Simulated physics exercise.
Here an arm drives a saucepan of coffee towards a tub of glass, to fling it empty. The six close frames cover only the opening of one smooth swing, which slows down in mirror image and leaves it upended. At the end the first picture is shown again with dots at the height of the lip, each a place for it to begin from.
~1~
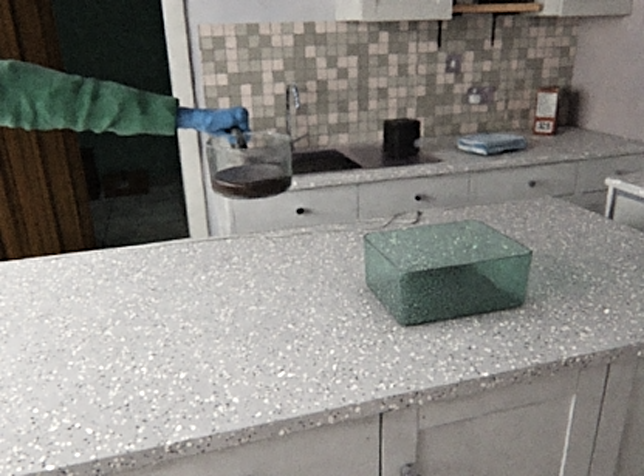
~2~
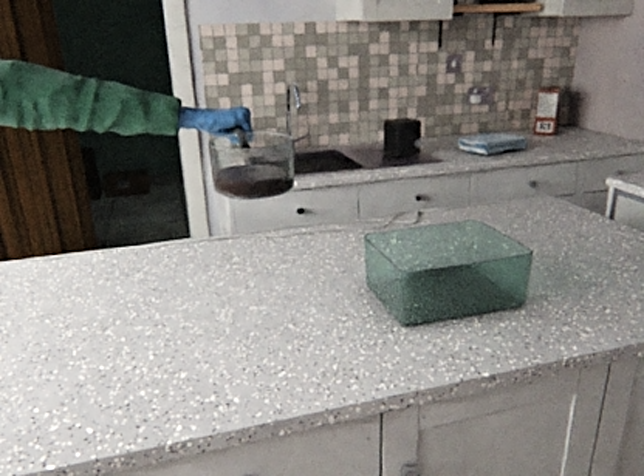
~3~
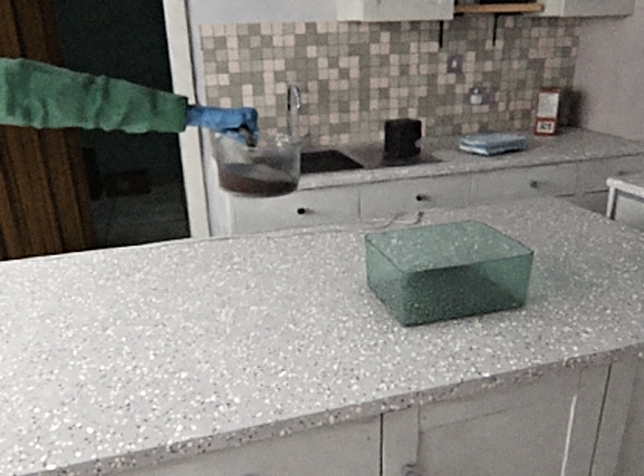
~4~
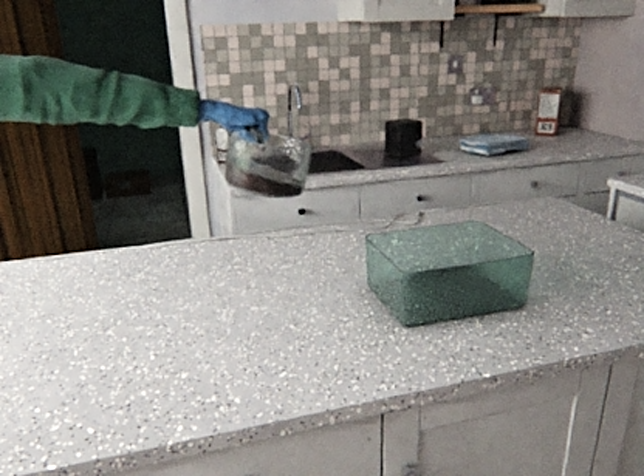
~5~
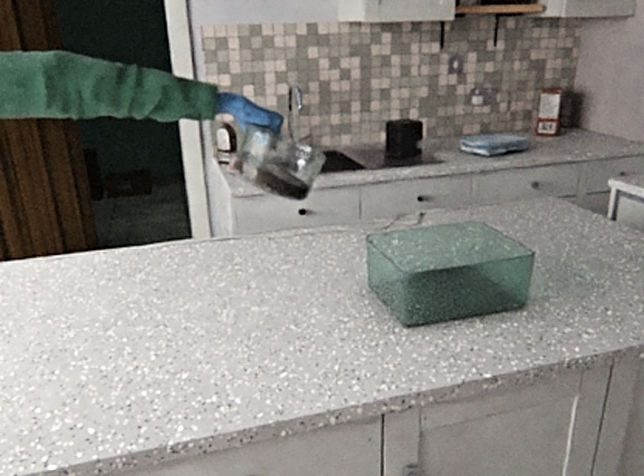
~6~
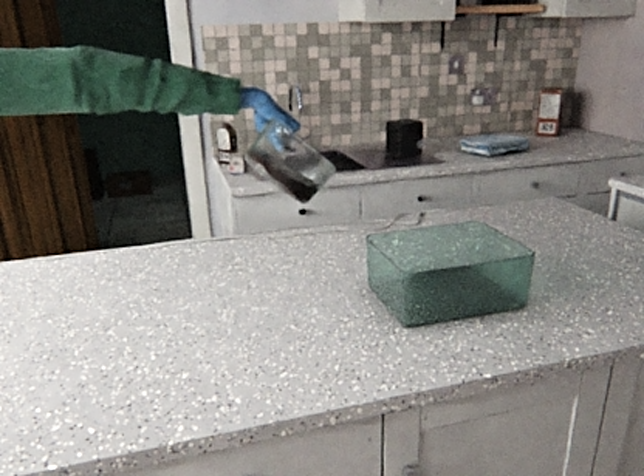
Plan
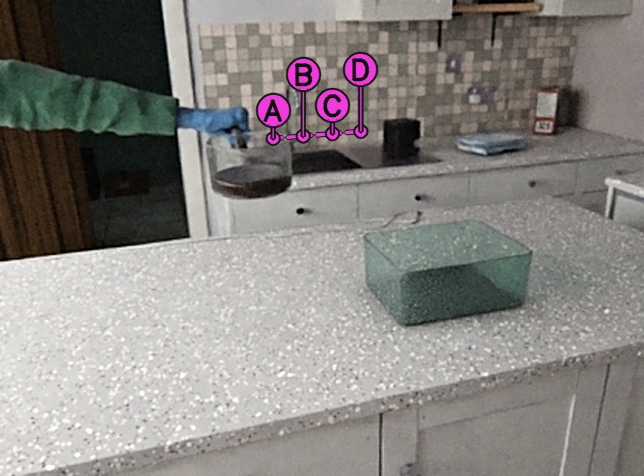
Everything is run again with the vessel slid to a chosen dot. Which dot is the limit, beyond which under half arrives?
A is the one.
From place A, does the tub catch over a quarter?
Yes, it does.
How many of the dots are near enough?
All four.
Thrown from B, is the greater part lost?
No.
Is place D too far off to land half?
No.
On the marked copy, A at (273, 138); B at (303, 136); C at (332, 133); D at (360, 131).
With A, about 65 % lands in the tub, 22 % falls short and 13 % goes beside or beyond.
With B, about 82 % lands in the tub, 4 % falls short and 14 % goes beside or beyond.
With C, about 78 % lands in the tub, 6 % falls short and 16 % goes beside or beyond.
With D, about 85 % lands in the tub, 13 % falls short.
